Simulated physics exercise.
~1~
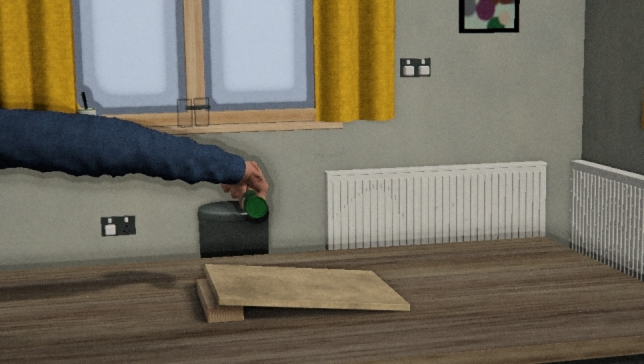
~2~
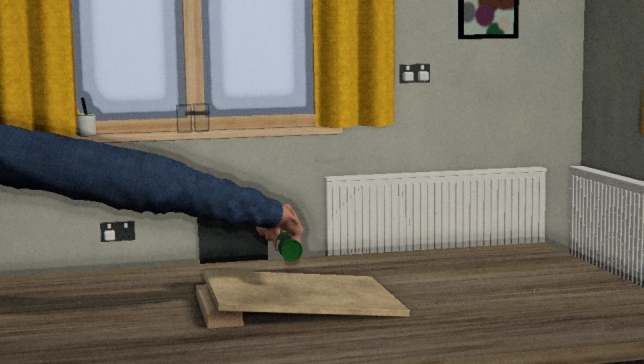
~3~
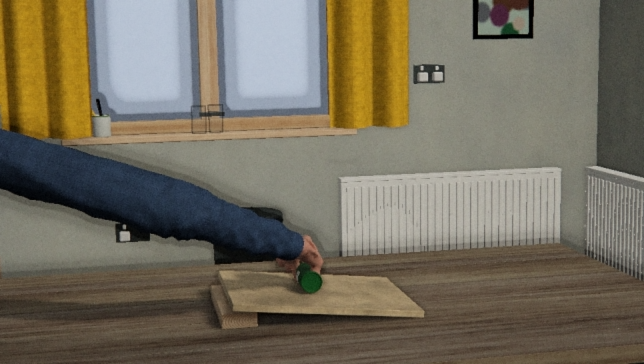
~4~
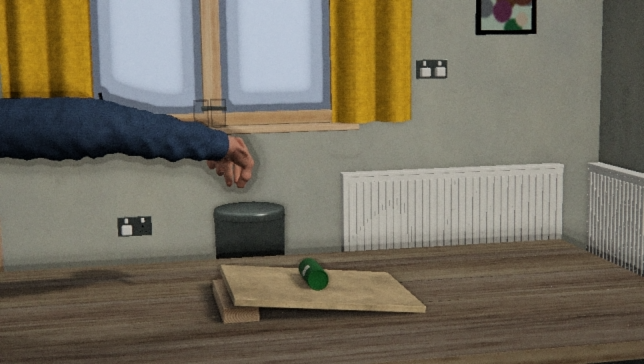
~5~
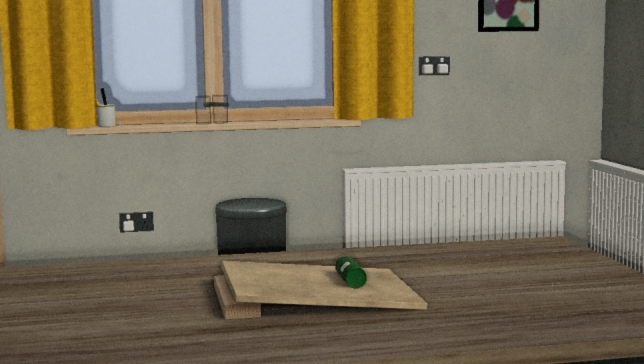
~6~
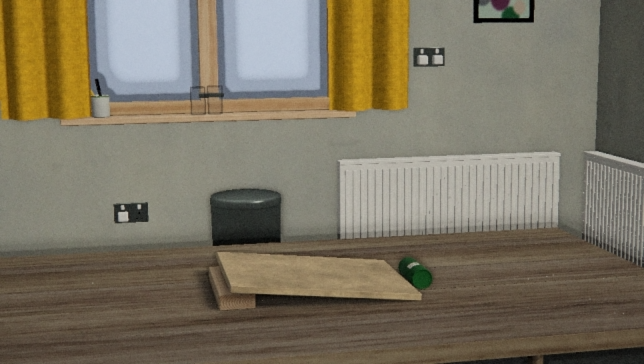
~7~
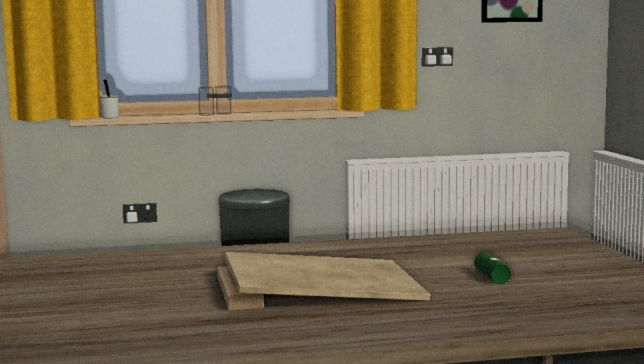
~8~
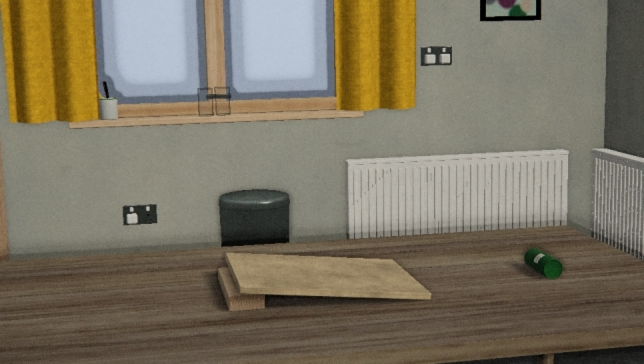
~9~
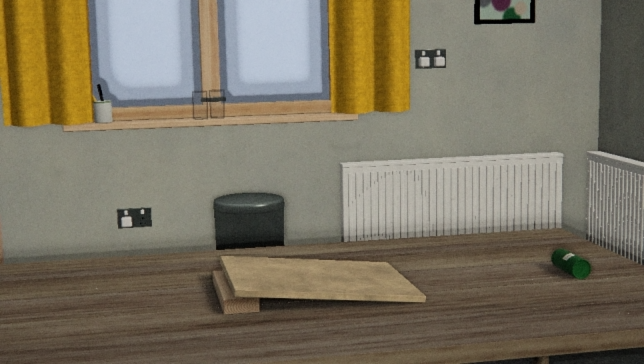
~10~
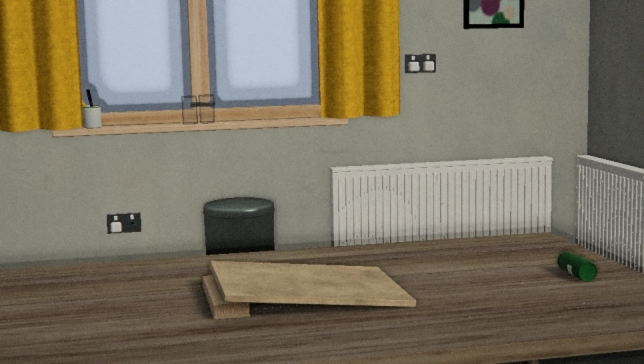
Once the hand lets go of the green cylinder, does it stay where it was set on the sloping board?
No, it rolls down the slope and off the board, ending up on the table to the right.
